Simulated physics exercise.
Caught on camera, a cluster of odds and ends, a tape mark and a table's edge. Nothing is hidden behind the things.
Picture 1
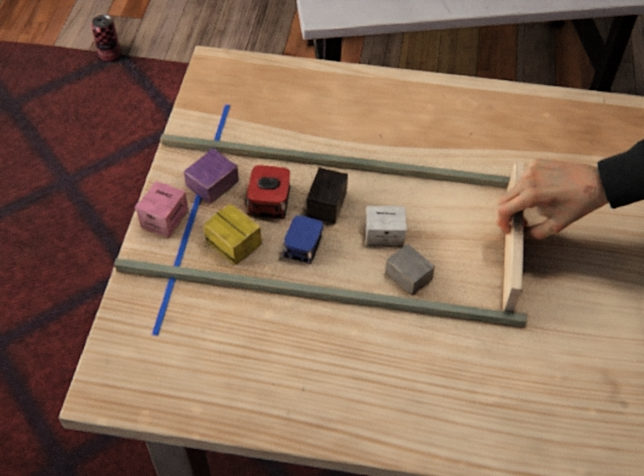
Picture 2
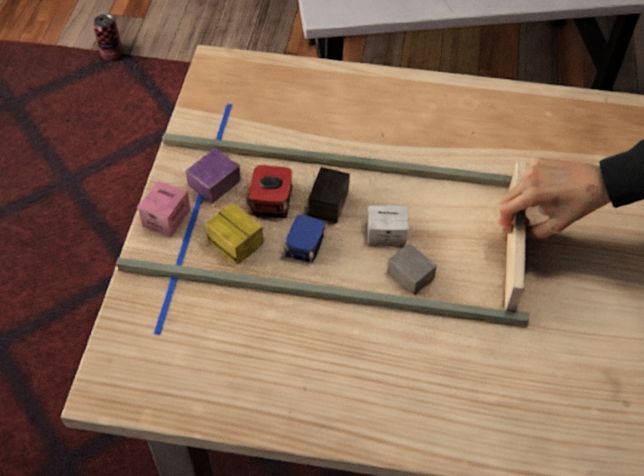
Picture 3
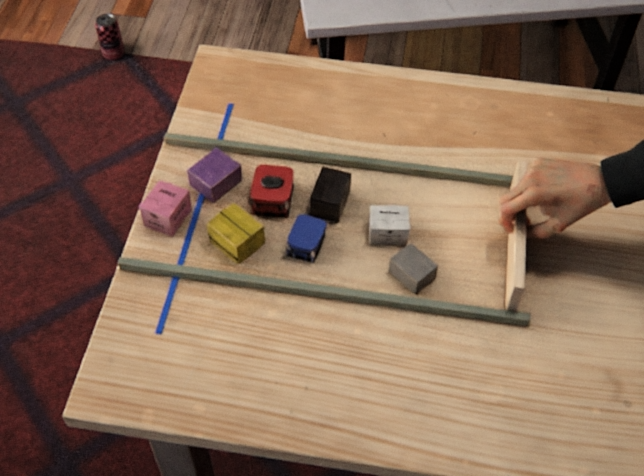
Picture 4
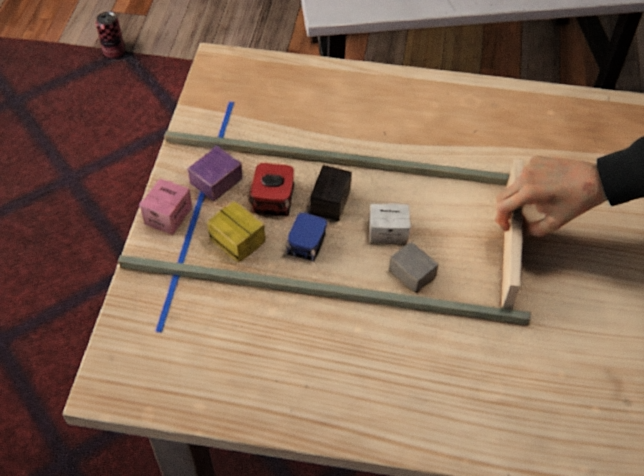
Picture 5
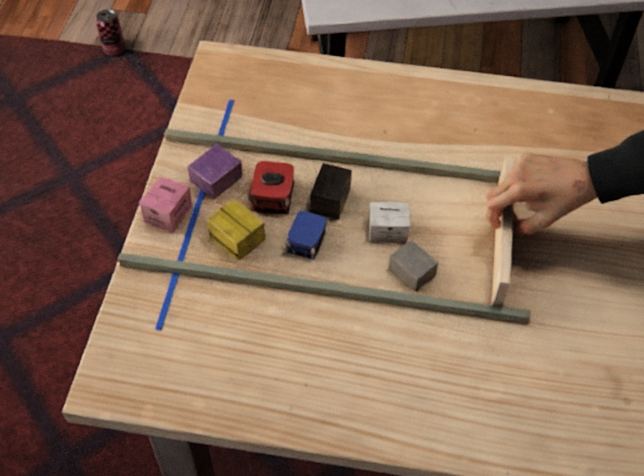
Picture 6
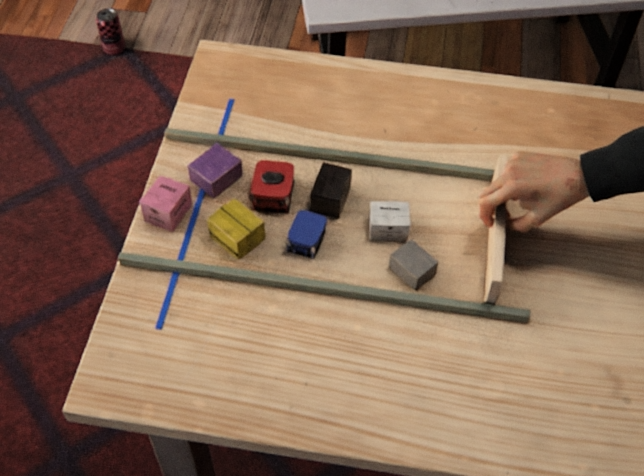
A hand slides an upright wooden board slightly left toward several small, still blocks.
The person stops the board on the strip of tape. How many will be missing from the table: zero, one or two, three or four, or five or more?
In the end the number that fall off is three or four.
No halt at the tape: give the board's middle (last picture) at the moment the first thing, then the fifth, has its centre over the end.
First at (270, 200), next at (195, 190).
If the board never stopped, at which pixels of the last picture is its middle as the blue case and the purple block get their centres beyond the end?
For the blue case at (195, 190), for the purple block at (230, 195).
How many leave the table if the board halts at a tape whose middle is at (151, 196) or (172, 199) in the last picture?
In that order 8 and 5.
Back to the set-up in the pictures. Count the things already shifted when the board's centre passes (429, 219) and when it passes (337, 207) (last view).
At the one place 1, at the other 6.
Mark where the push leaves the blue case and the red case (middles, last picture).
First (137, 213), then (152, 171).
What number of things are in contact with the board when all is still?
3 of them.
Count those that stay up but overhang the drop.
The number is 2.
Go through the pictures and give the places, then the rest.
Pink box (162, 209); purple block (211, 176); yellow box (233, 234); board (514, 236); tape (195, 208), in the first picture.
Purple block (213, 175); black block (329, 195), in the second picture.
Yellow box (236, 233); red case (273, 191), in the third picture.
Pink box (166, 207); white box (389, 223), in the fourth picture.
Purple block (215, 171); blue case (307, 235), in the fifth picture.
Pink box (166, 204); purple block (215, 170); yellow box (237, 229); board (497, 228); tape (199, 202), in the sixth picture.
Early on, none off yet; pink box at rest near (166, 204); purple block at rest near (215, 170); yellow box at rest near (237, 229).
A while later, none off yet; pink box travelled a little near (152, 200); purple block travelled about its own width near (187, 167); yellow box travelled about its own width near (183, 219).
Finally, the number that fall off is three or four; lost, yellow box, purple block and pink box.
